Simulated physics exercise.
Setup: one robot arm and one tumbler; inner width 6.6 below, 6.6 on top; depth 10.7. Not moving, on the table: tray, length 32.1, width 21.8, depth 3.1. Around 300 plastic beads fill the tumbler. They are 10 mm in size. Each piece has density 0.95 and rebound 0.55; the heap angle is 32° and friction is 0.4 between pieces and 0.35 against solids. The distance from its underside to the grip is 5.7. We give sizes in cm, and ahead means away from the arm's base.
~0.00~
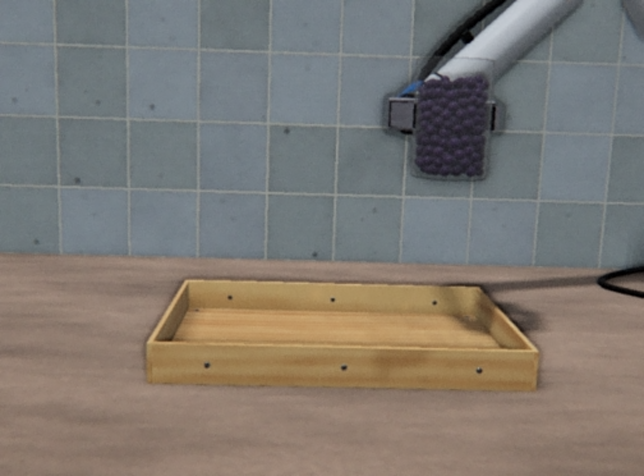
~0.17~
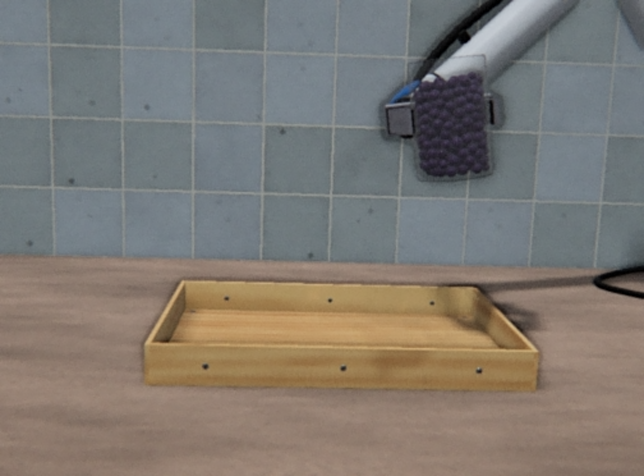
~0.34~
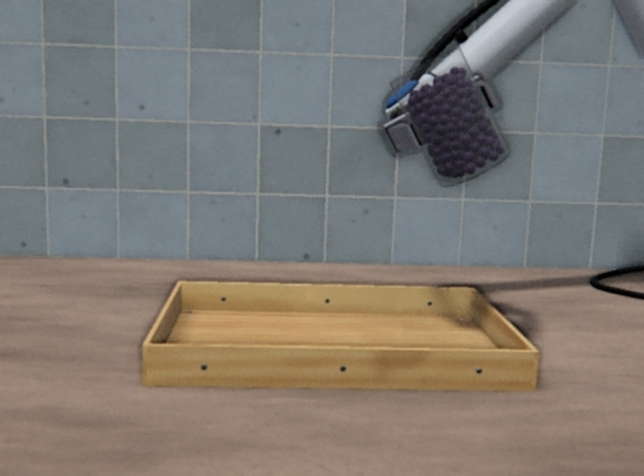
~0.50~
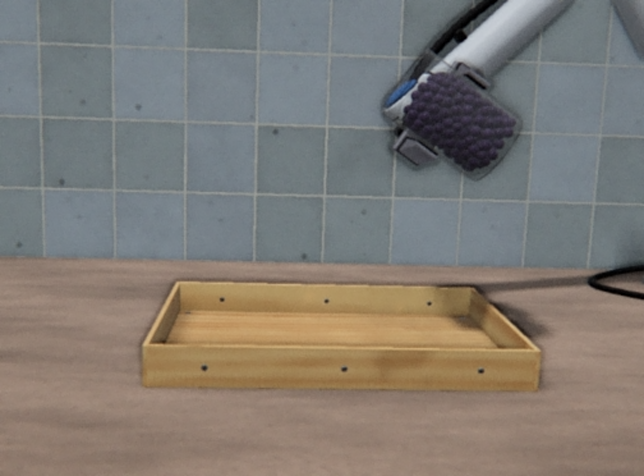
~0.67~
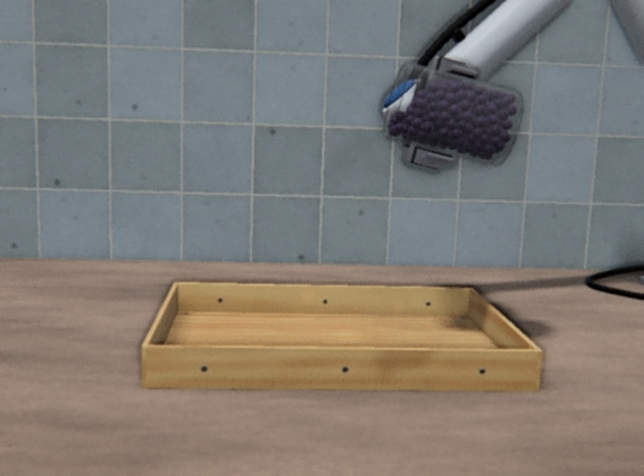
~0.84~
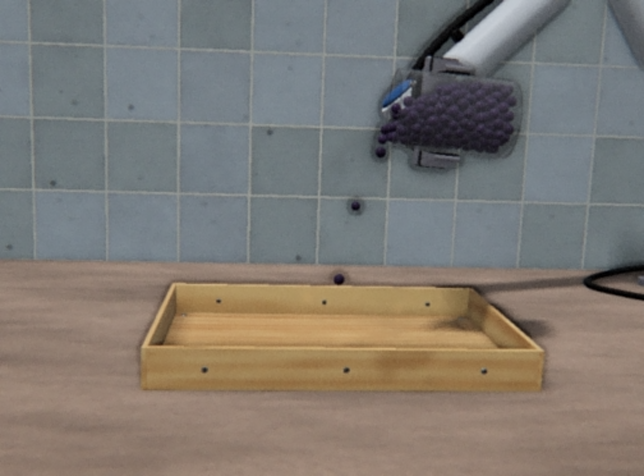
A robot arm tilts a clear tumbler of dark beads leftward, and a few drop out.
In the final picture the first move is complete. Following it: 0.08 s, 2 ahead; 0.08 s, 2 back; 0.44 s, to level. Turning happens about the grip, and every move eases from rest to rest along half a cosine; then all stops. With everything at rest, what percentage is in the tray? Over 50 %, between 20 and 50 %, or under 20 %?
Between 20 and 50 %.
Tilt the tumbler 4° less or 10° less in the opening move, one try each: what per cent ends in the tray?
Roughly 25 per cent on the first try and 20 per cent on the second.
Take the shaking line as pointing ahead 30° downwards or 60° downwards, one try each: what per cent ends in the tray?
Near 25 and 15 percent respectively.
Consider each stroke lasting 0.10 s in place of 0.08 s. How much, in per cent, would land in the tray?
Roughly 30 percent would.
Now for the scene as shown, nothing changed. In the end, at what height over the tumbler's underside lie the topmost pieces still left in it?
Roughly 7.0 centimetres.
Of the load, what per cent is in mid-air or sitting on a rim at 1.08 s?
Roughly 23 percent.
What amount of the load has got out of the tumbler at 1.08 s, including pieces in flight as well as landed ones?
Share out so far: Close to 30 %.
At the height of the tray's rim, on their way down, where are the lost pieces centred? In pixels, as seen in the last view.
Around (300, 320).
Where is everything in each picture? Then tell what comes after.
The tumbler middle at (452, 121), level; upper third of the load around (455, 98), from x 420 to 485, top at y 80; 305 in the tumbler, in the first picture.
The tumbler middle at (451, 120), tilted 8° forward; upper third of the load around (452, 97), from x 420 to 485, top at y 75, in the second picture.
The tumbler middle at (451, 119), tilted 30° forward; upper third of the load around (448, 98), from x 410 to 500, top at y 70, in the third picture.
The tumbler middle at (453, 117), tilted 56° forward; upper third of the load around (447, 100), from x 410 to 510, top at y 80, in the fourth picture.
The tumbler middle at (453, 115), tilted 78° forward; upper third of the load around (459, 100), from x 395 to 510, top at y 85, in the fifth picture.
The tumbler middle at (453, 114), tilted 86° forward; upper third of the load around (469, 102), from x 340 to 510, top at y 85; 302 in the tumbler, 1 in the tray, 2 in flight or on a rim, in the sixth picture.
After 1.08 s, tilted 79° forward, highest piece 24 above the table; 220 in the tumbler, 15 in the tray, 70 in flight or on a rim.
After 1.32 s, tilted 15° forward, highest piece 26 above the table; 203 in the tumbler, 101 in the tray, 1 in flight or on a rim.
After 1.64 s, level, highest piece 24 above the table; 203 in the tumbler, 102 in the tray.
After 2.69 s, level, highest piece 24 above the table; 203 in the tumbler, 102 in the tray.
In the end, 203 in the tumbler, 102 in the tray. That is 33 % in the tray.
